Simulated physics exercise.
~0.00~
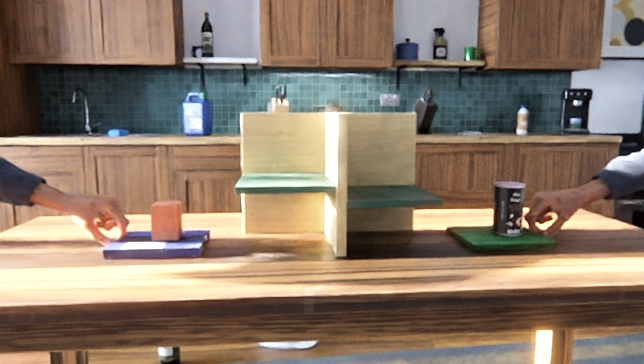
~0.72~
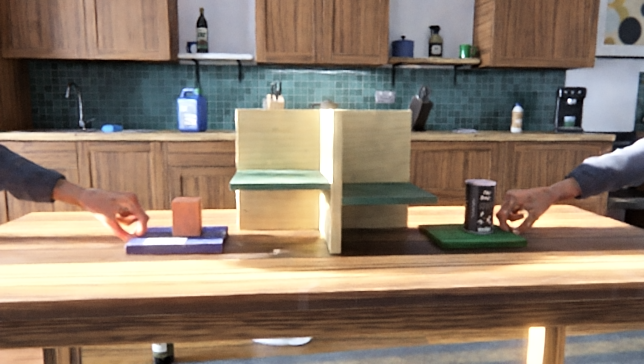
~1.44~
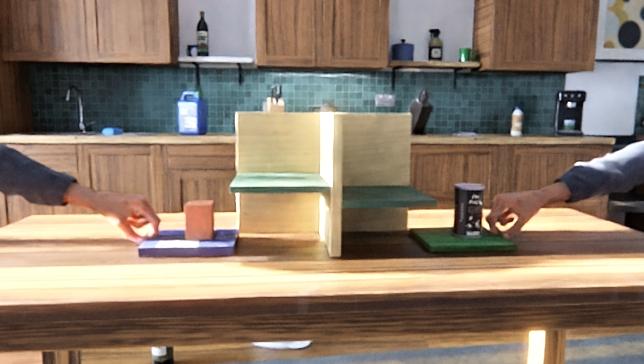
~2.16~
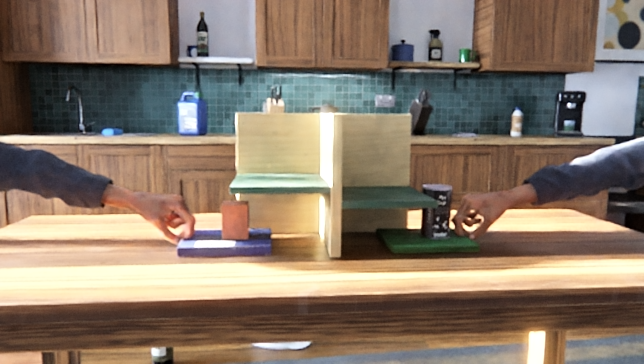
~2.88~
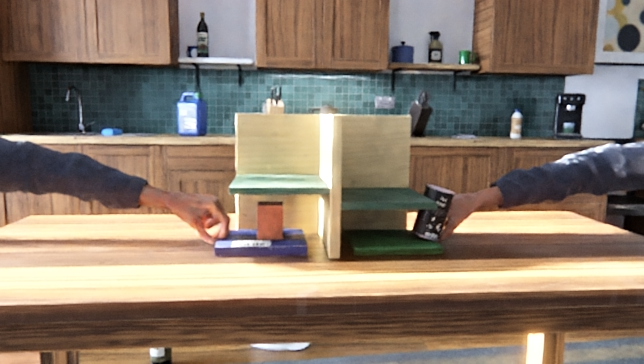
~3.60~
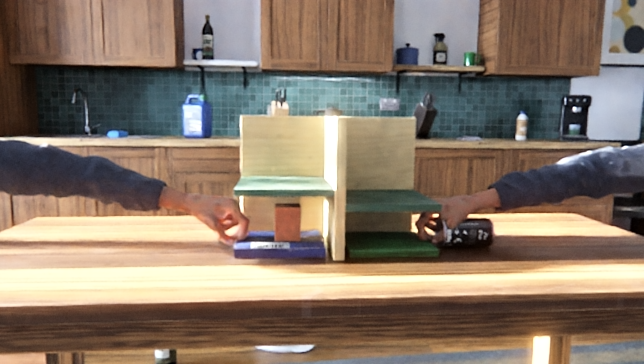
A pale wooden divider with a green shelf on each side stands on a wooden table, seen from the front in a kitchen with teal tiles, the view swaying slightly. On the left, a hand slides a blue box carrying an upright orange block rightward, while on the right another hand slides a green board with a black tin leftward. The block stays upright and passes beneath the left shelf. The tin meets the edge of the right shelf and tilts back as the board goes under. Finally, the tin lies on its side by the right hand, the block still standing.
